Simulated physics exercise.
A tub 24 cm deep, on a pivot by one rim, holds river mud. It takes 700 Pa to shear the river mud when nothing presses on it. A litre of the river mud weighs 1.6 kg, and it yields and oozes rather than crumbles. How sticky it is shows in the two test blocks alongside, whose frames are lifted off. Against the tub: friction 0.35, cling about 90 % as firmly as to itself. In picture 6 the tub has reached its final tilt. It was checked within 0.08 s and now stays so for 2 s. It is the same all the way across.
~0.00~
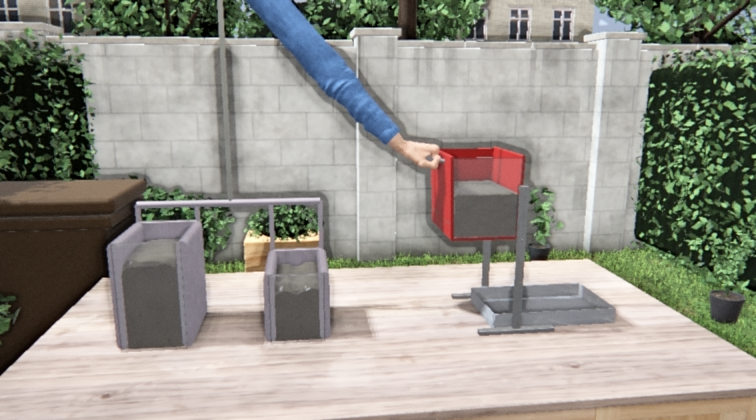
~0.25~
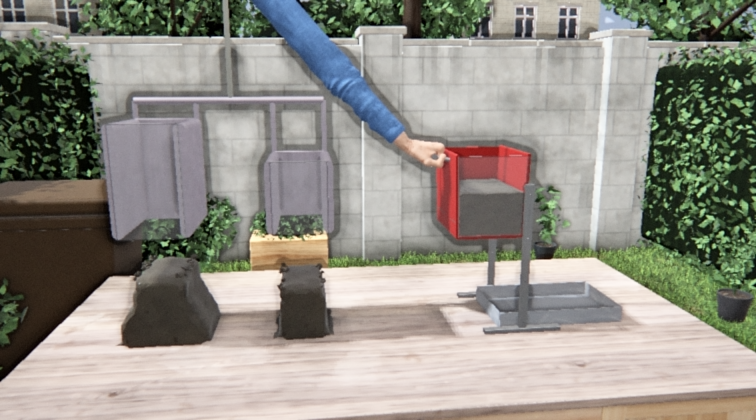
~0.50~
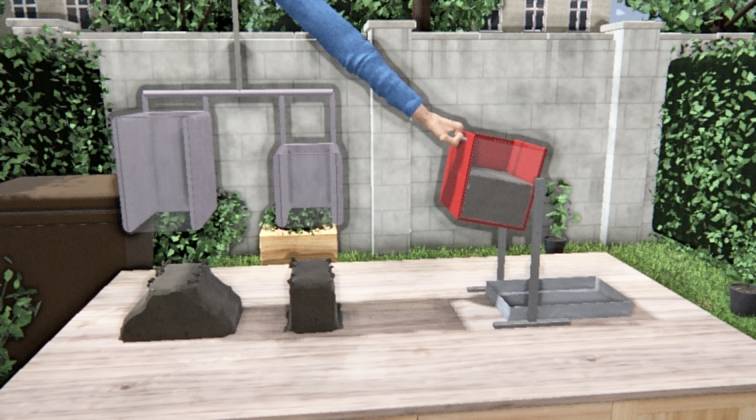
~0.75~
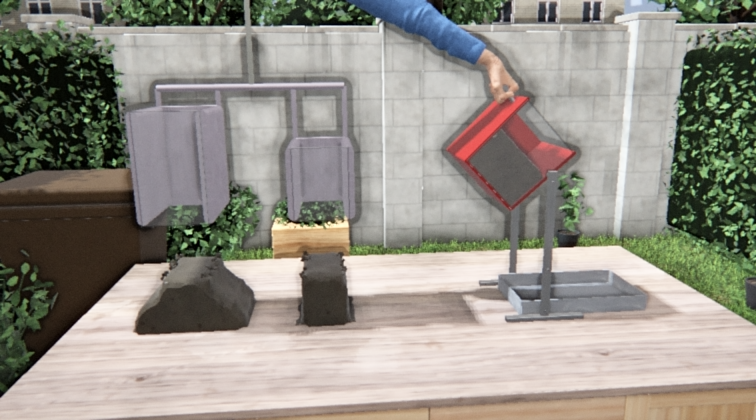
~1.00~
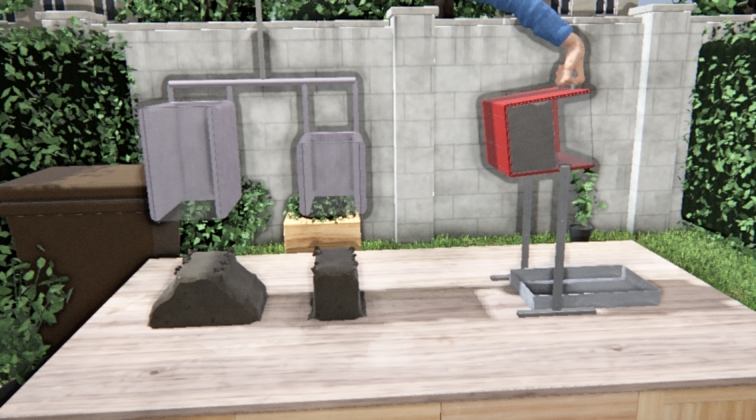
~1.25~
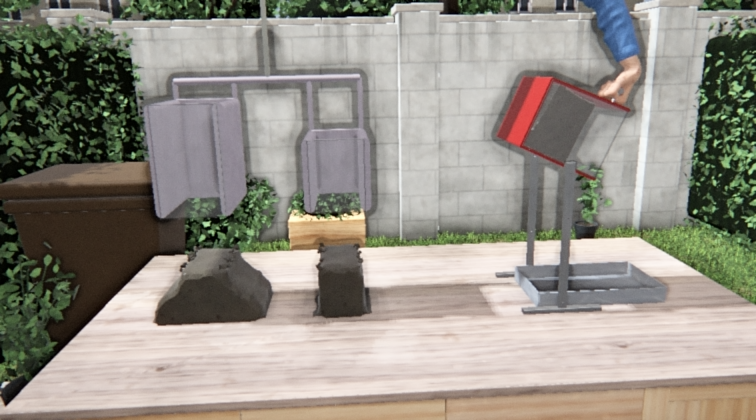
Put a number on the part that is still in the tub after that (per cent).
The part that is still in the tub after that is near 0 %.
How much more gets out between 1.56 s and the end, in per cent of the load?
Some 55 per cent.
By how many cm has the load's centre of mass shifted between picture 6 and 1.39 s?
Some 6 cm.
By 1.39 s, the tub is at 114 degrees and holds 100 %.
By 1.56 s, the tub is at 114 degrees and holds 54 %.
By 1.73 s, the tub is at 114 degrees and holds 39 %.
By 1.90 s, the tub is at 114 degrees and holds 32 %.
By 3.25 s, at the end, the tub is at 114 degrees and holds 0 %.
